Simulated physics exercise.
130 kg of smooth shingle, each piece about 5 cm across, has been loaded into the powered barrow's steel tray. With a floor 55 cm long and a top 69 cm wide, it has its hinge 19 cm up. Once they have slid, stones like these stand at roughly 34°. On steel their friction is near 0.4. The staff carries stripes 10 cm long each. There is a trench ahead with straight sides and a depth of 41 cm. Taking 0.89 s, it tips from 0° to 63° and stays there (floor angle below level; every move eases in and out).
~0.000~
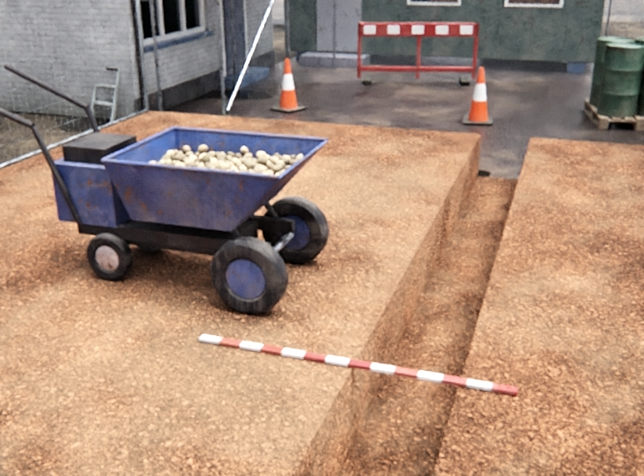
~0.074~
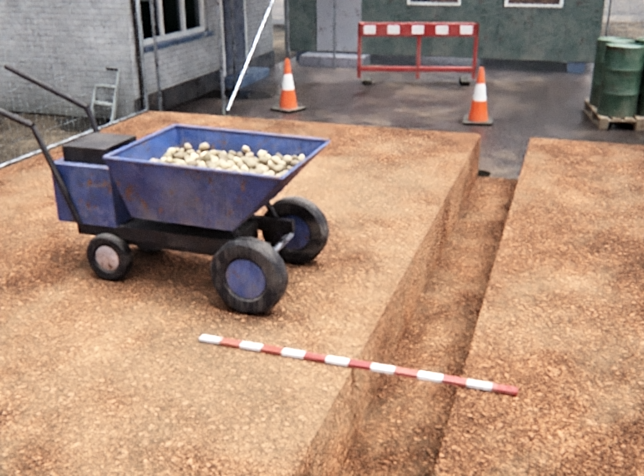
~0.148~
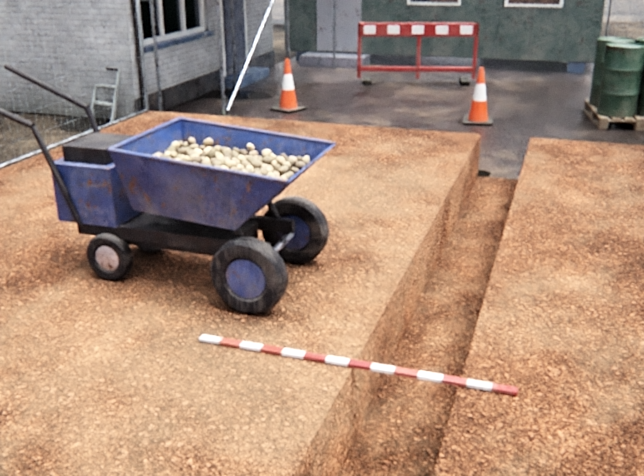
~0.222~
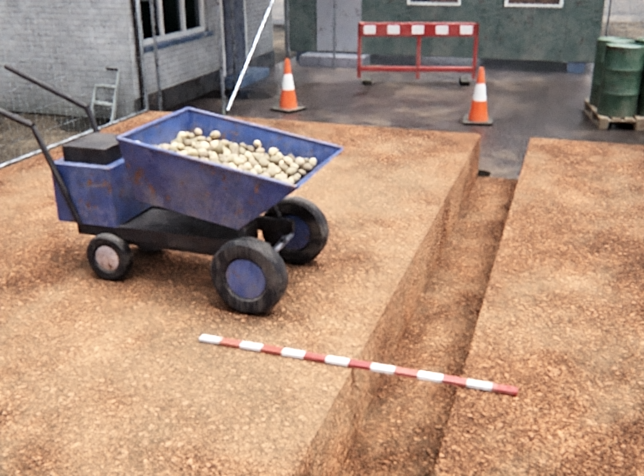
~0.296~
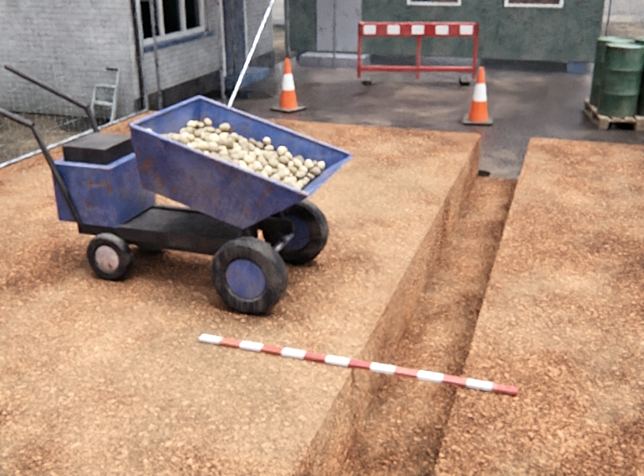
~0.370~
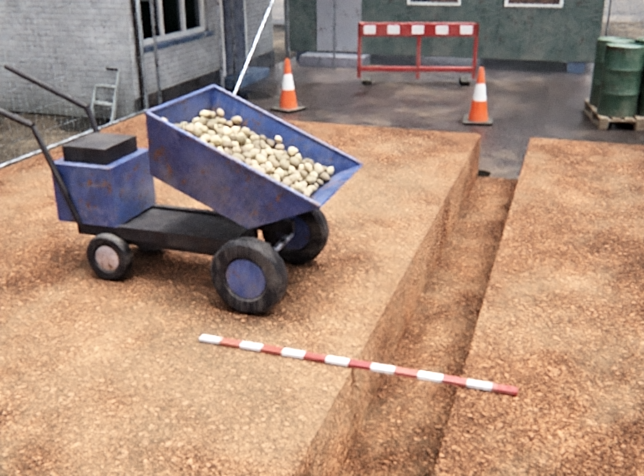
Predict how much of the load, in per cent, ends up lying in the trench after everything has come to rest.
Roughly 99 per cent of it.
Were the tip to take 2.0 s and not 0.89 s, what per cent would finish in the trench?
Roughly 100 per cent.
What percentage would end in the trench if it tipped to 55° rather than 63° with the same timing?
It comes out at about 80 percent.
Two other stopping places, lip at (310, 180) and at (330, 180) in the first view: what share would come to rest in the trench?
Estimates: 85 % then 65 %.
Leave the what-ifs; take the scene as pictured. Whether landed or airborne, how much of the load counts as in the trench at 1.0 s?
15 per cent, give or take.
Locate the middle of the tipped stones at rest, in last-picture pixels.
Roughly at pixel (434, 367).
After 0.7 s the floor is at 53°; 100 % in the tray; the foremost stones are at (349, 227).
After 1.0 s the floor is at 63°; 82 % in the tray, 2 % short of the trench, 16 % in the trench; the foremost stones are at (429, 298).
After 1.3 s the floor is at 63°; 32 % in the tray, 1 % short of the trench, 66 % in the trench, 1 % past the trench; the foremost stones are at (524, 320).
After 3.3 s the floor is at 63°; 0 % in the tray, 99 % in the trench, 1 % past the trench; the foremost stones are at (610, 334).
